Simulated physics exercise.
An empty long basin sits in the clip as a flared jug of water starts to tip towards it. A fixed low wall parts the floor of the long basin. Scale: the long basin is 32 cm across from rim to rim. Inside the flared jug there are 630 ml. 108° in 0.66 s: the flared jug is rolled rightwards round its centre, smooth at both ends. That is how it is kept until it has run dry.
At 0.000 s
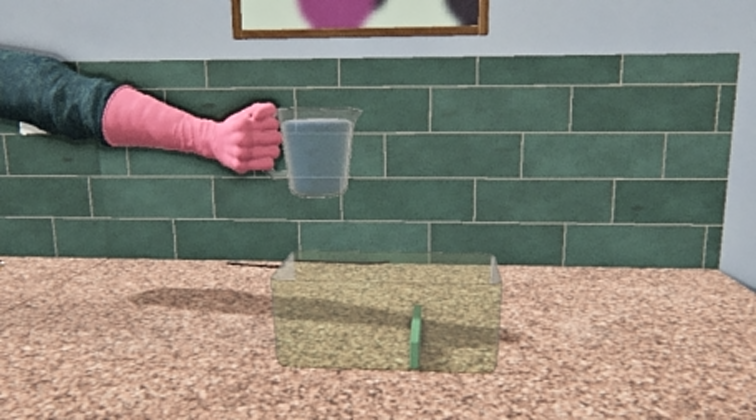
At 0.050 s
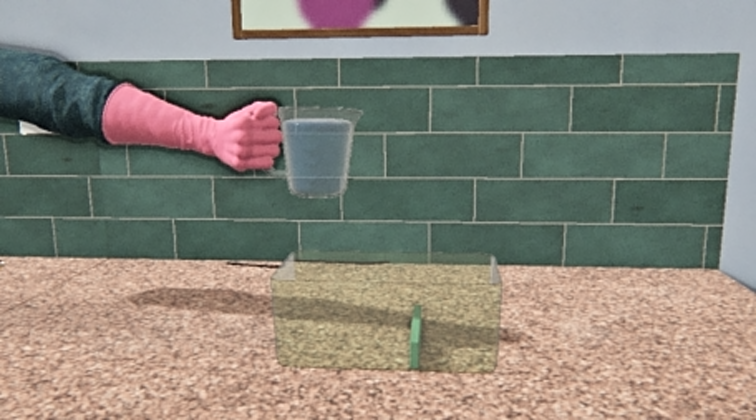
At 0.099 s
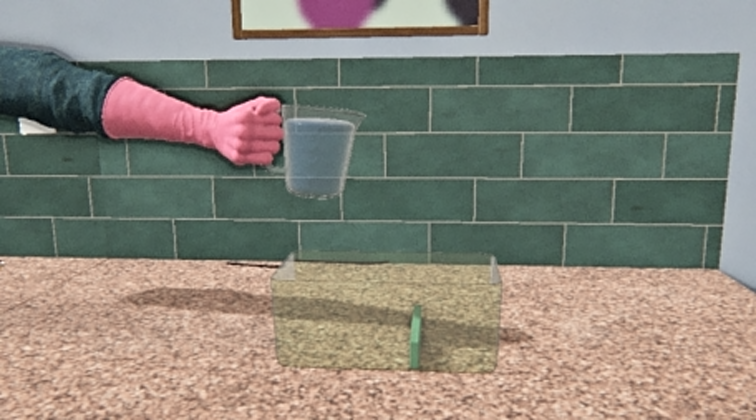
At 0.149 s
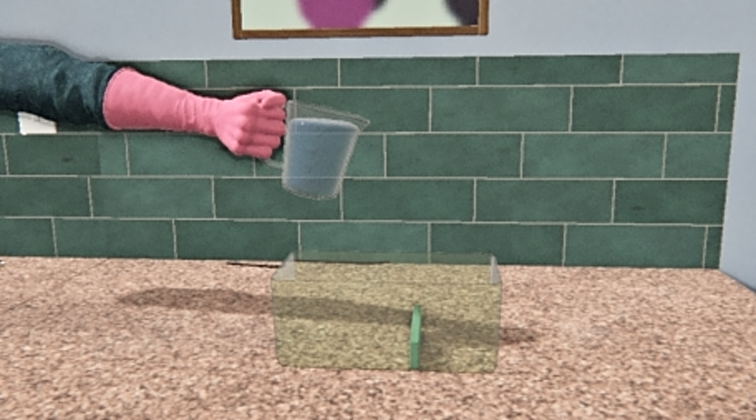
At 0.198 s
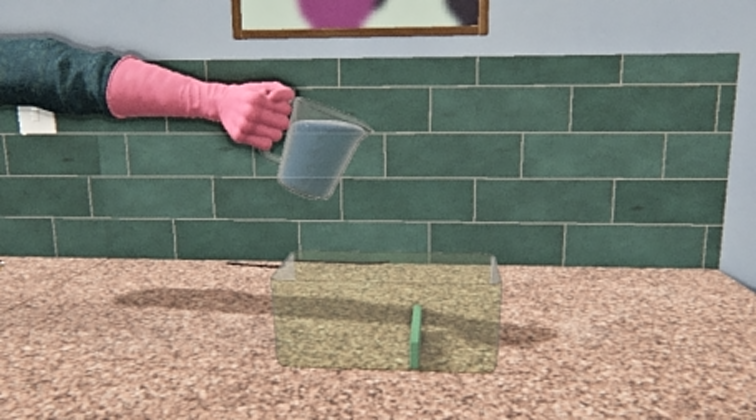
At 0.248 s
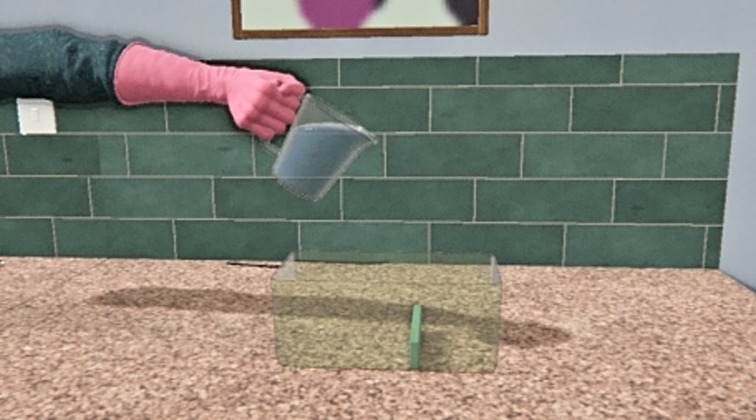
A flared clear jug of bluish water, held by a pink-gloved hand above a long see-through basin on a speckled counter, starts upright and rolls rightwards, slowly then faster, as the water shifts towards its right rim.
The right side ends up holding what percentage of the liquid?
About 48 in every hundred parts.
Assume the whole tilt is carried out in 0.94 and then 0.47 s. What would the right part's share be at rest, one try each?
Try 1: Approx. 60 %; try 2: Approx. 40 %.
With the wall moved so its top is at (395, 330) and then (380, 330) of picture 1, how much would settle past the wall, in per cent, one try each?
It comes to 85 per cent, and then 85 per cent.
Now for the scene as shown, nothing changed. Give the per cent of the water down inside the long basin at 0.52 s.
I'd estimate some 16 percent of the liquid.
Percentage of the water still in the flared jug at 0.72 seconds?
10 per cent or thereabouts.
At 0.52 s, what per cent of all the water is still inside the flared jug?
Roughly 52 %.
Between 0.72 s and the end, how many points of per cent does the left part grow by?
It comes to near 18 per cent.
By 0.52 s the tilt is 97° and 52 per cent is still to pour, 1 is left of the wall and 14 right of it.
By 0.72 s the tilt is 108° and 9 per cent is still to pour, 32 is left of the wall and 41 right of it.
By 0.93 s the tilt is 108° and 0 per cent is still to pour, 49 is left of the wall and 48 right of it.
By 1.16 s the tilt is 108° and 0 per cent is still to pour, 50 is left of the wall and 48 right of it.
At rest 50 per cent lies left of the wall, 48 right of it and 1 outside.
